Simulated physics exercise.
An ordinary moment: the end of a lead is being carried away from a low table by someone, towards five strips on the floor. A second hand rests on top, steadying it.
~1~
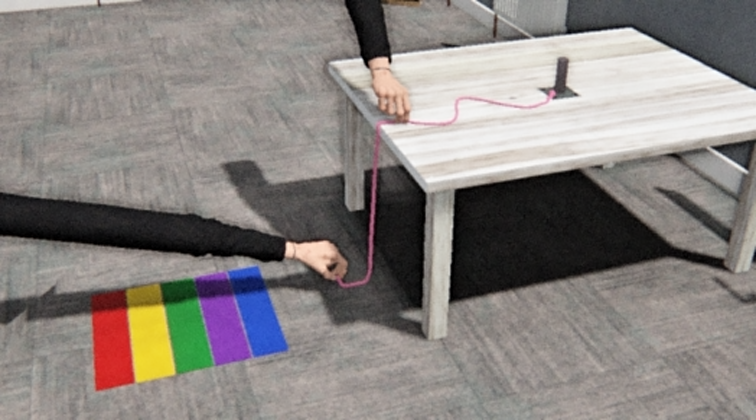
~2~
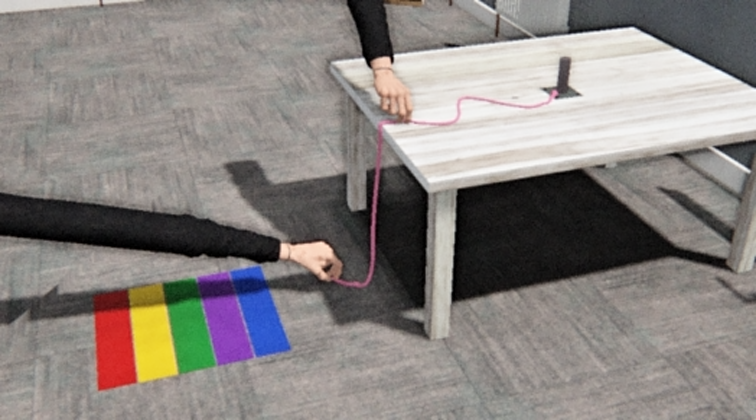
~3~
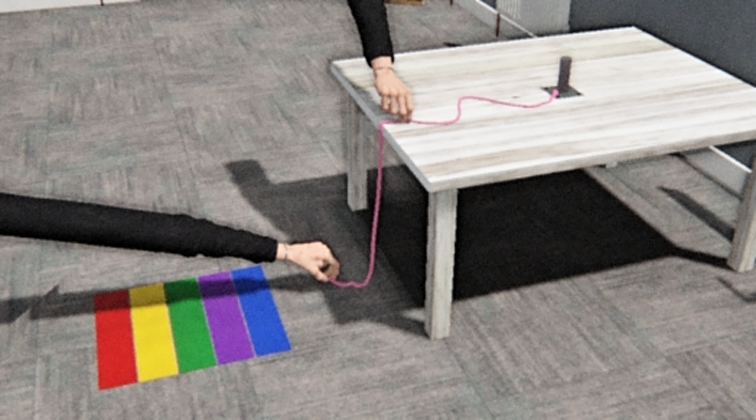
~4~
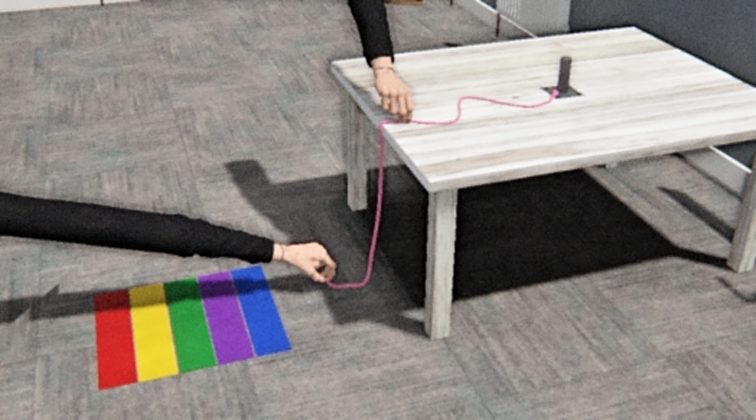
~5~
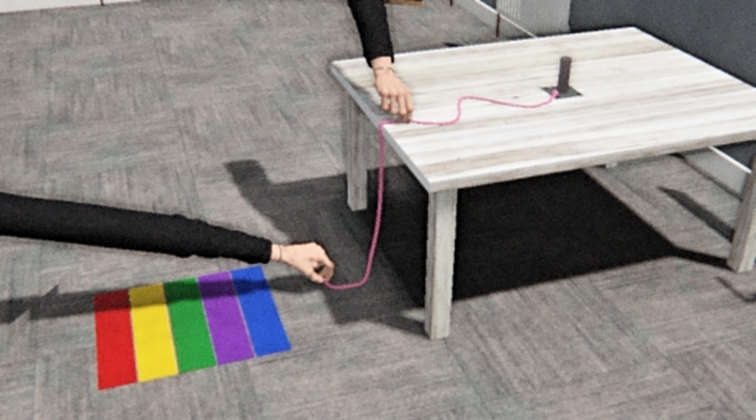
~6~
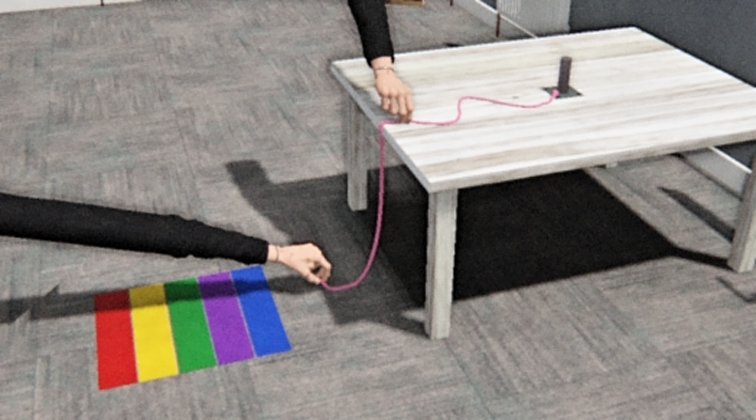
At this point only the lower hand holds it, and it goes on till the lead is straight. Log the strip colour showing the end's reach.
Reach: Yellow strip.
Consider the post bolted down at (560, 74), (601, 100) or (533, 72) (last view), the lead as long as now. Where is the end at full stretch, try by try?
The first try gives (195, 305), the second (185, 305) and the third (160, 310).
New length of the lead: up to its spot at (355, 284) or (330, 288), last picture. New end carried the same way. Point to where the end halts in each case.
It would end up close to (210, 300), then close to (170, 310).
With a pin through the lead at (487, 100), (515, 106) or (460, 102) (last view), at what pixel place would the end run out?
Approximately at (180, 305), at (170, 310) and at (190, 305), in that order.
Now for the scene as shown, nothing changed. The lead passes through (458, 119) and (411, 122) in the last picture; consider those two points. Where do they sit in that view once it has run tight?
First near (397, 117), second near (353, 144).
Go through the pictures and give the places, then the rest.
In the first frame, end (337, 277); blue (266, 336); purple (229, 344); green (192, 352); yellow (153, 360); red (114, 368).
In the second frame, end (332, 278); lead through (543, 104) (475, 99) (453, 122) (381, 130) (375, 204) (372, 266).
In the third frame, end (329, 278).
In the fourth frame, end (326, 279); lead through (543, 103) (475, 98) (453, 122) (381, 130) (379, 203) (370, 266).
In the fifth frame, end (324, 279).
In the sixth frame, end (321, 280); lead through (543, 104) (475, 98) (454, 122) (382, 130) (381, 203) (368, 266).
Soon after, end near (205, 302); over purple.
After that, end near (171, 308); over green.
At the stop, end near (151, 312); over yellow. Over yellow.
